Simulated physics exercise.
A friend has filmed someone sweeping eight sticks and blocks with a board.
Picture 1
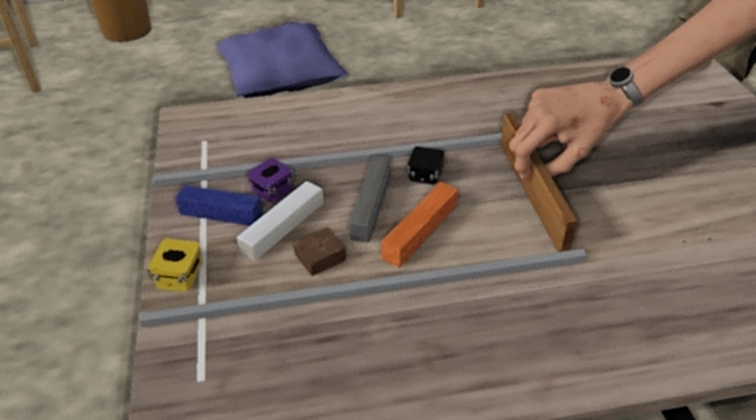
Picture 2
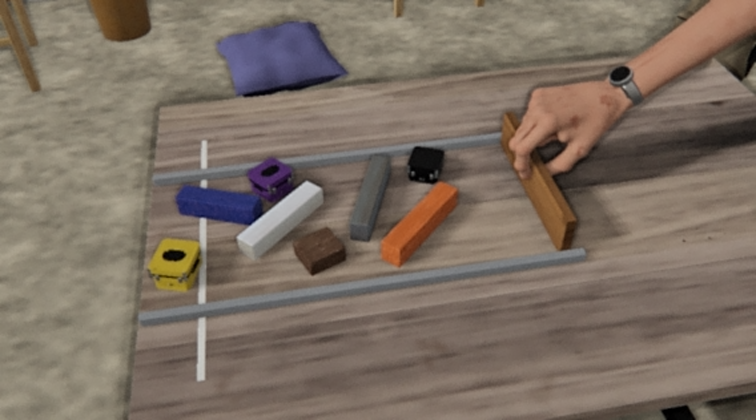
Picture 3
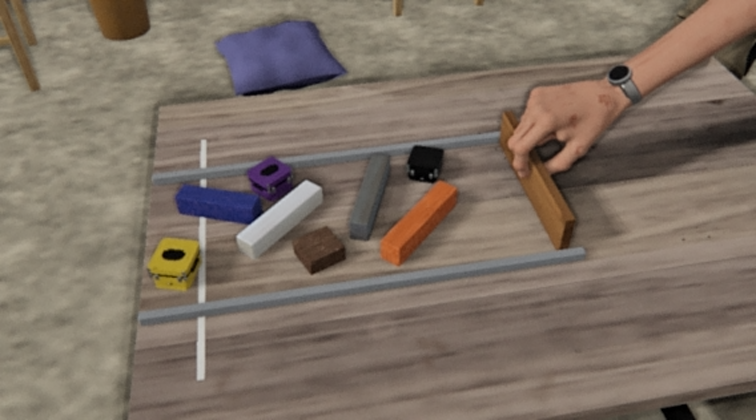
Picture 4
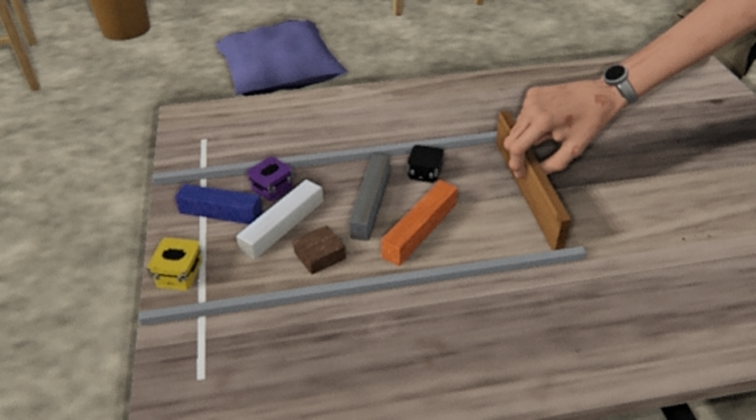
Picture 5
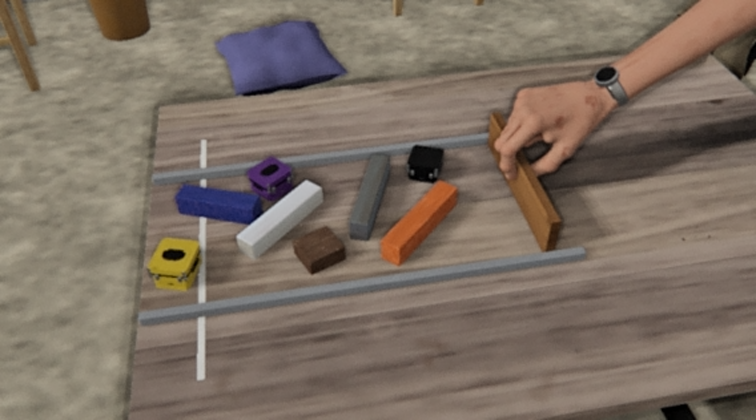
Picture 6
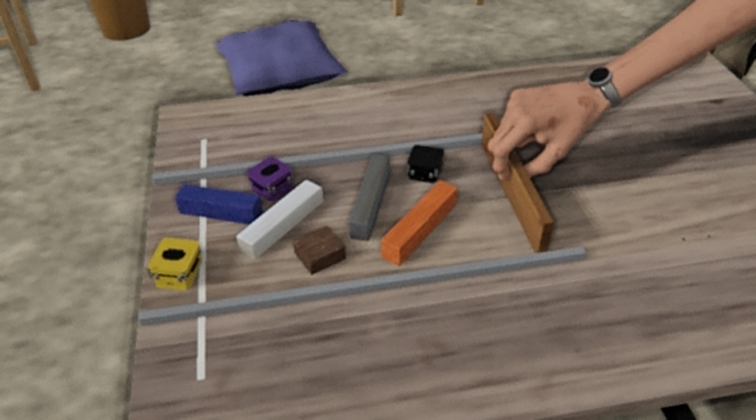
On a wooden table, a hand wearing a watch slides an upright wooden board slightly left between two grey strips, while the eight coloured sticks and blocks lying to its left stay still, some near a white line.
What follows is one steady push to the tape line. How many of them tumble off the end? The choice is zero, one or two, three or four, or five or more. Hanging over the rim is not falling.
Here the number that fall off is three or four.
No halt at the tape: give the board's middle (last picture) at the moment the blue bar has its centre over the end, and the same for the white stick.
For the blue bar at (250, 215), for the white stick at (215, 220).
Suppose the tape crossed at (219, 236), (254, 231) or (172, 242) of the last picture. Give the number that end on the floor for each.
Down on the floor: 3, 0 and 6.
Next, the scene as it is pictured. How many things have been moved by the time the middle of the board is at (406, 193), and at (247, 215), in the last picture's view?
First 3, then 8.
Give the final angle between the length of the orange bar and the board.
Near 0 degrees.
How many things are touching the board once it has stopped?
It touches 2.
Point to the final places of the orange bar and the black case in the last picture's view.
Near (189, 259) and (186, 200).
A little later, none off yet; yellow case at rest near (177, 264); blue bar at rest near (219, 205); purple case at rest near (271, 180).
Next, none off yet; yellow case at rest near (177, 264); blue bar shifted a little near (183, 207); purple case shifted about its own width near (222, 184).
When it is over, the number that fall off is three or four; down, white stick, purple case, blue bar and yellow case.
